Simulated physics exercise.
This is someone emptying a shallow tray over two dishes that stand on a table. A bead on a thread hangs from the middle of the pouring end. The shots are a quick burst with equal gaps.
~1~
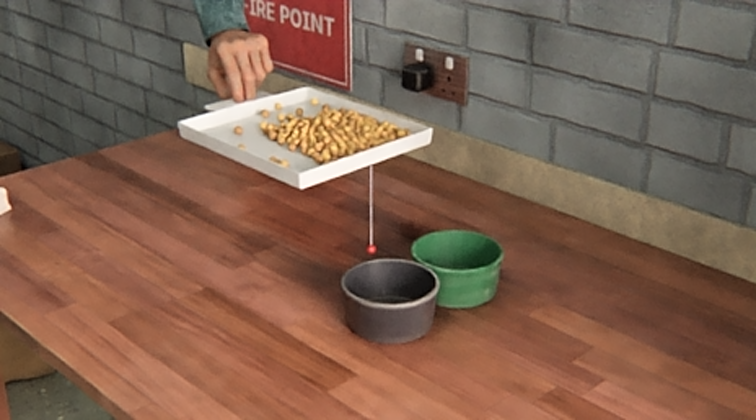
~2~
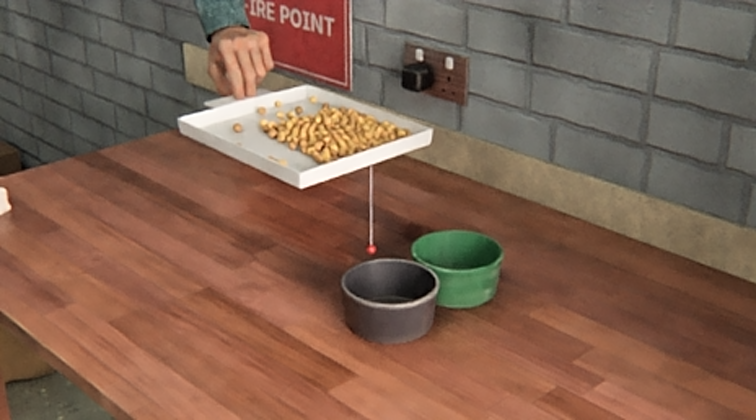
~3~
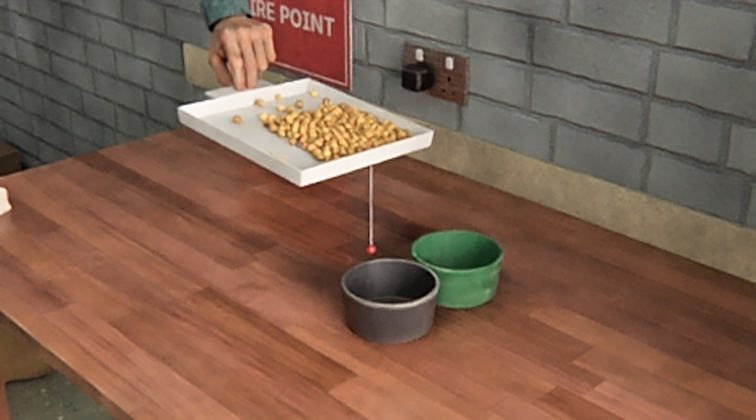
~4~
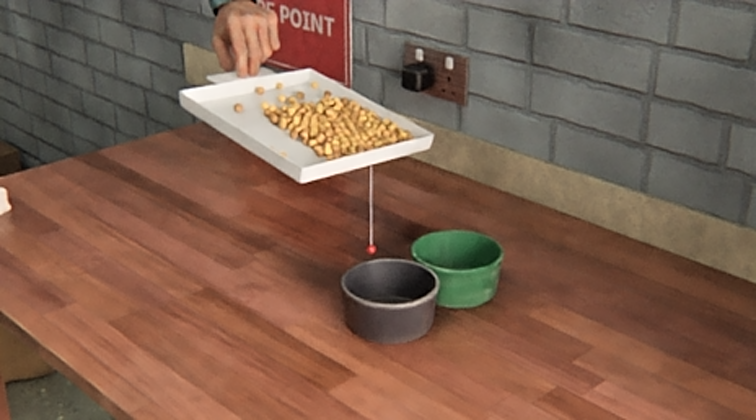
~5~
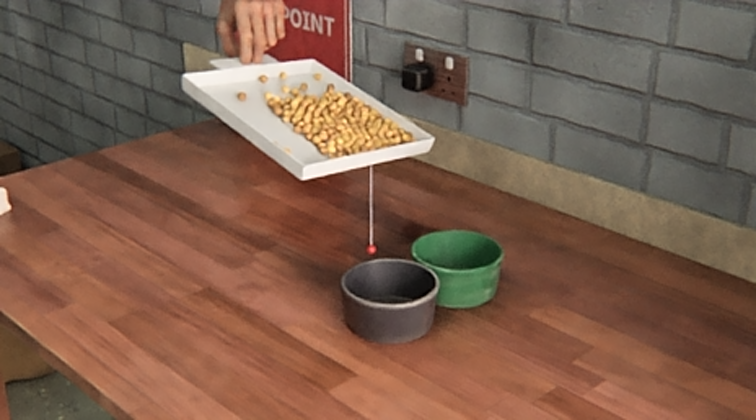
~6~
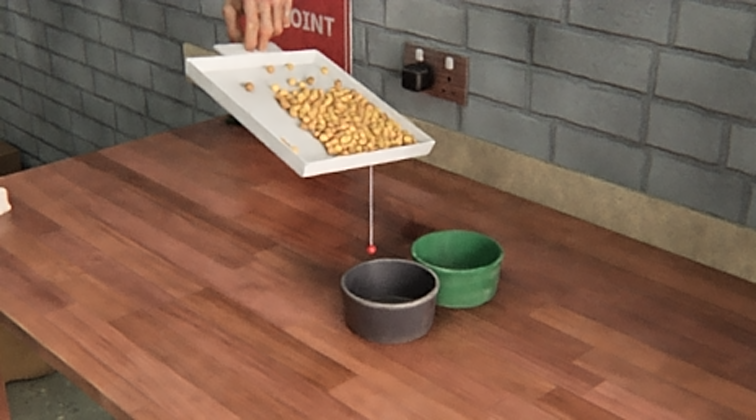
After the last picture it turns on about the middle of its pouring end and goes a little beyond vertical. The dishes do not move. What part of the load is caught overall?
In the dishes lies the larger part of it.
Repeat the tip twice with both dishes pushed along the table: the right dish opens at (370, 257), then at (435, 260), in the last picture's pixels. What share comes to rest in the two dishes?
About 0 and 70 per cent.
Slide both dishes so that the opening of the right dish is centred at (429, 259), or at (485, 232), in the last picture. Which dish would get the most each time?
The first try: The right-hand dish. The second: Left.
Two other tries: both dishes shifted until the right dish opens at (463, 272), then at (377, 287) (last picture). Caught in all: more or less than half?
The first try: The smaller part. The second: The smaller part.
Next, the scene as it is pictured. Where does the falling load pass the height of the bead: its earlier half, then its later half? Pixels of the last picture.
The first part at (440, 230); the rest at (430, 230).
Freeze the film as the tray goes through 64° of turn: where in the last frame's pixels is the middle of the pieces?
Roughly at (378, 109).
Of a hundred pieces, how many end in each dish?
The left dish has 10 per cent, the right dish has 70.
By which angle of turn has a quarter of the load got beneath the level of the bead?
Near 95 degrees.
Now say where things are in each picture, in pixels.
The first picture shows corners of the pouring end near (300, 173) and (430, 129), level; middle of the load near (340, 133), round wooden beads; left dish near (424, 314); right dish near (491, 280); bead on its thread near (371, 249).
The second picture shows corners of the pouring end near (300, 172) and (430, 129), level; middle of the load near (340, 133).
The third picture shows corners of the pouring end near (301, 170) and (431, 131), tipped barely, lowest at the right corner; middle of the load near (340, 130).
The fourth picture shows corners of the pouring end near (303, 167) and (432, 134), tipped a little, lowest at the right corner; middle of the load near (341, 126).
The fifth picture shows corners of the pouring end near (305, 165) and (432, 138), tipped a little, lowest at the right corner; middle of the load near (343, 122).
The sixth picture shows corners of the pouring end near (307, 162) and (432, 141), tipped clearly, lowest at the right corner; middle of the load near (348, 120), the bulk on the move; left dish near (424, 314); right dish near (491, 280).
Shortly afterwards, tray tipped steeply; all but a few on the tray; only a few in the right dish; only a few in the air.
Next, tray tipped past a quarter turn; near a quarter on the tray; a little in the left dish; near half in the right dish; only a few outside both; near a quarter in the air.
Some moments later, tray tipped past a quarter turn; a little in the left dish; the bulk in the right dish; near a quarter outside both.
In the end, tray tipped past a quarter turn; a little in the left dish; the bulk in the right dish; near a quarter outside both.
